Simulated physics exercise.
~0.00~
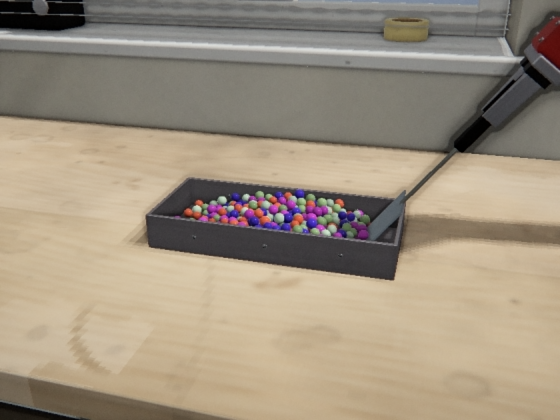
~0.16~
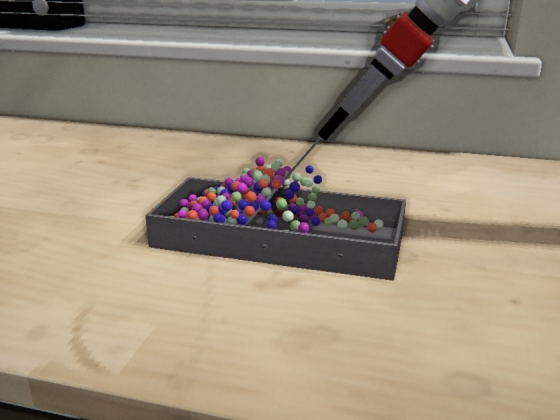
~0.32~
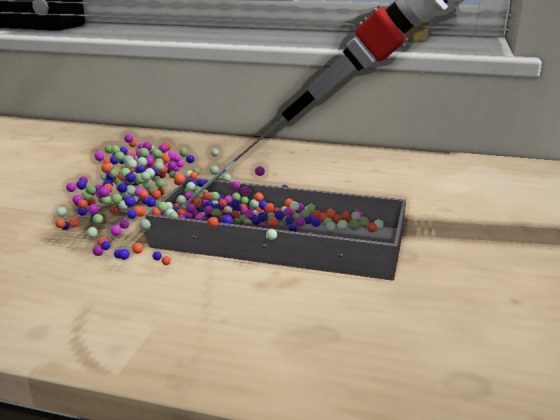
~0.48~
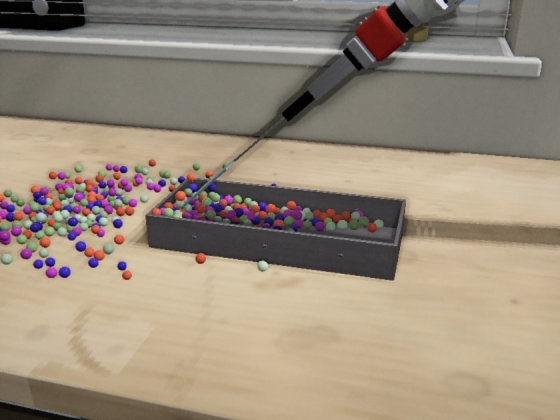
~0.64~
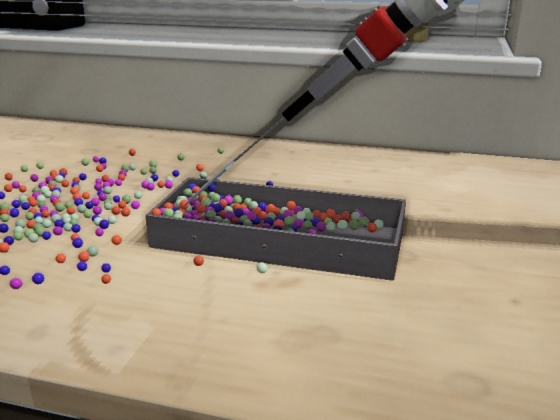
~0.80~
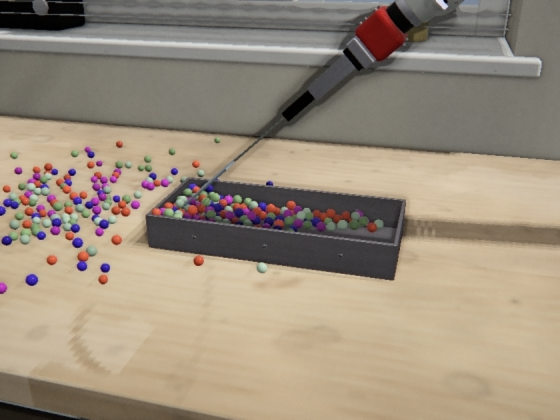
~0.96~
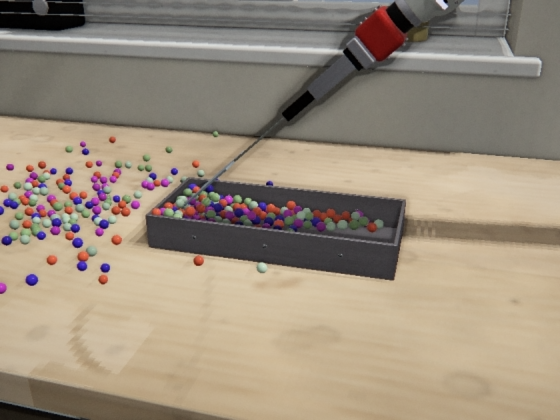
On a wooden tabletop, a gripper sweeping a turner leftward through a dark trough of colourful balls, spilling many beyond its left end.
